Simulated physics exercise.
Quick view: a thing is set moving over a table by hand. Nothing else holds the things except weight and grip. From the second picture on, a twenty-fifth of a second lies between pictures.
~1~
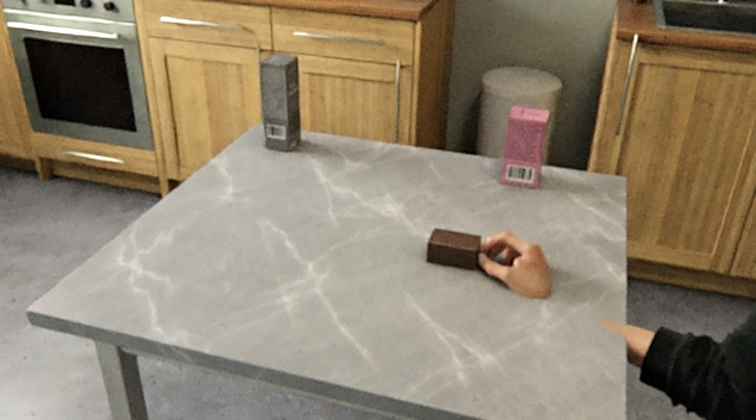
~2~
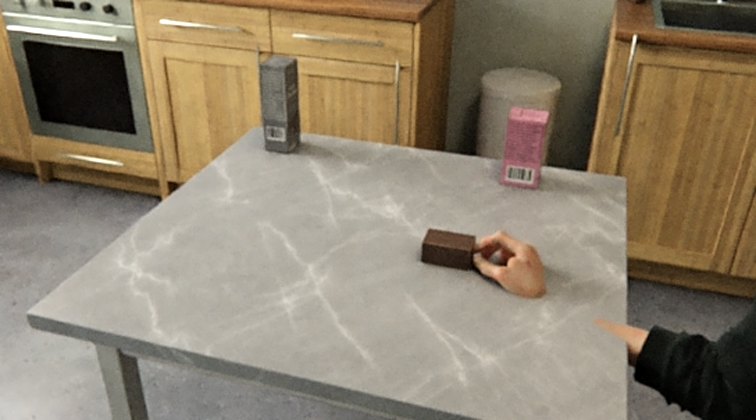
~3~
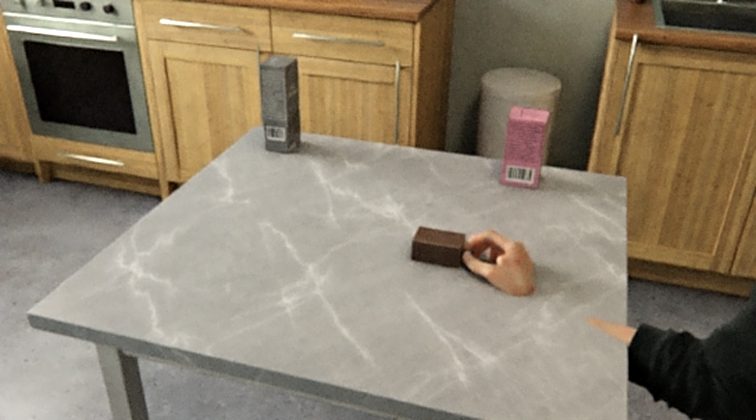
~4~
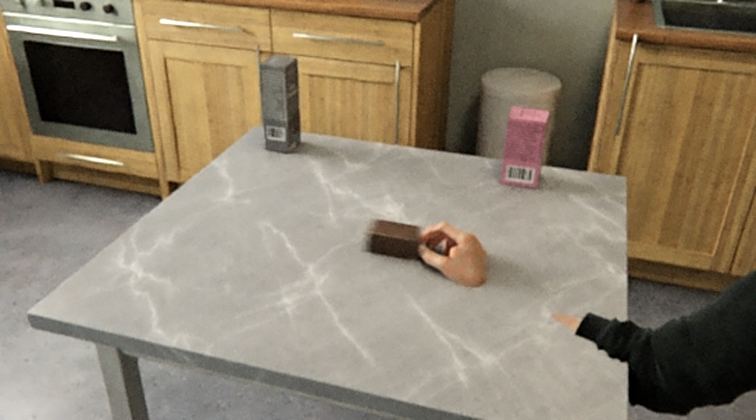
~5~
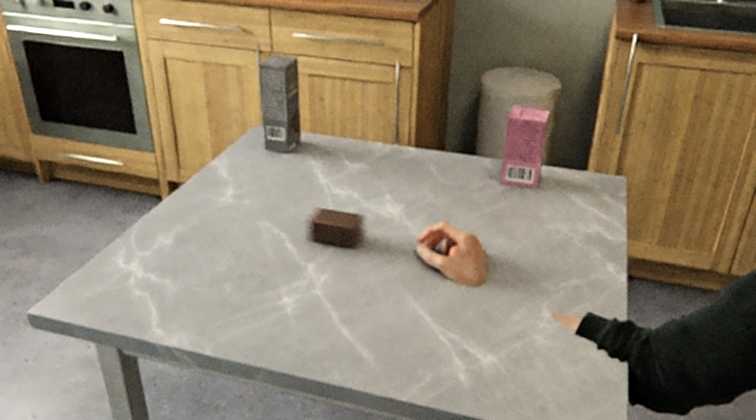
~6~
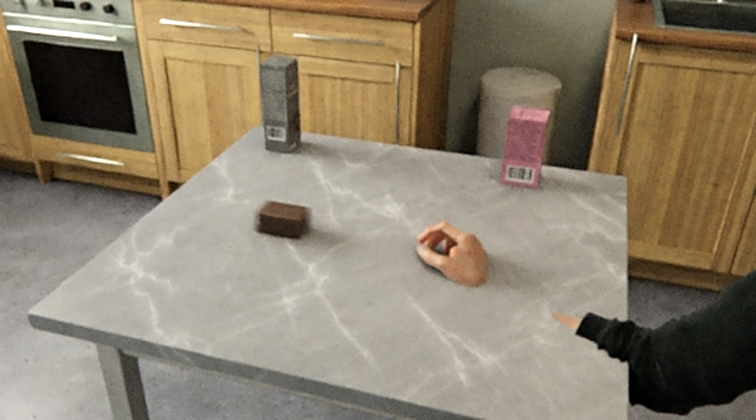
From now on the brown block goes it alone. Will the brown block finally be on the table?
No - it parts from the table.
Then, 0.10 s after the last picture, brown block slid well along near (170, 199).
Then, 0.30 s after the last picture, brown block now off the table.
Then, 0.50 s after the last picture, things are still on the move.
Then, 0.70 s after the last picture, as before.
By the end, off the table, brown block.
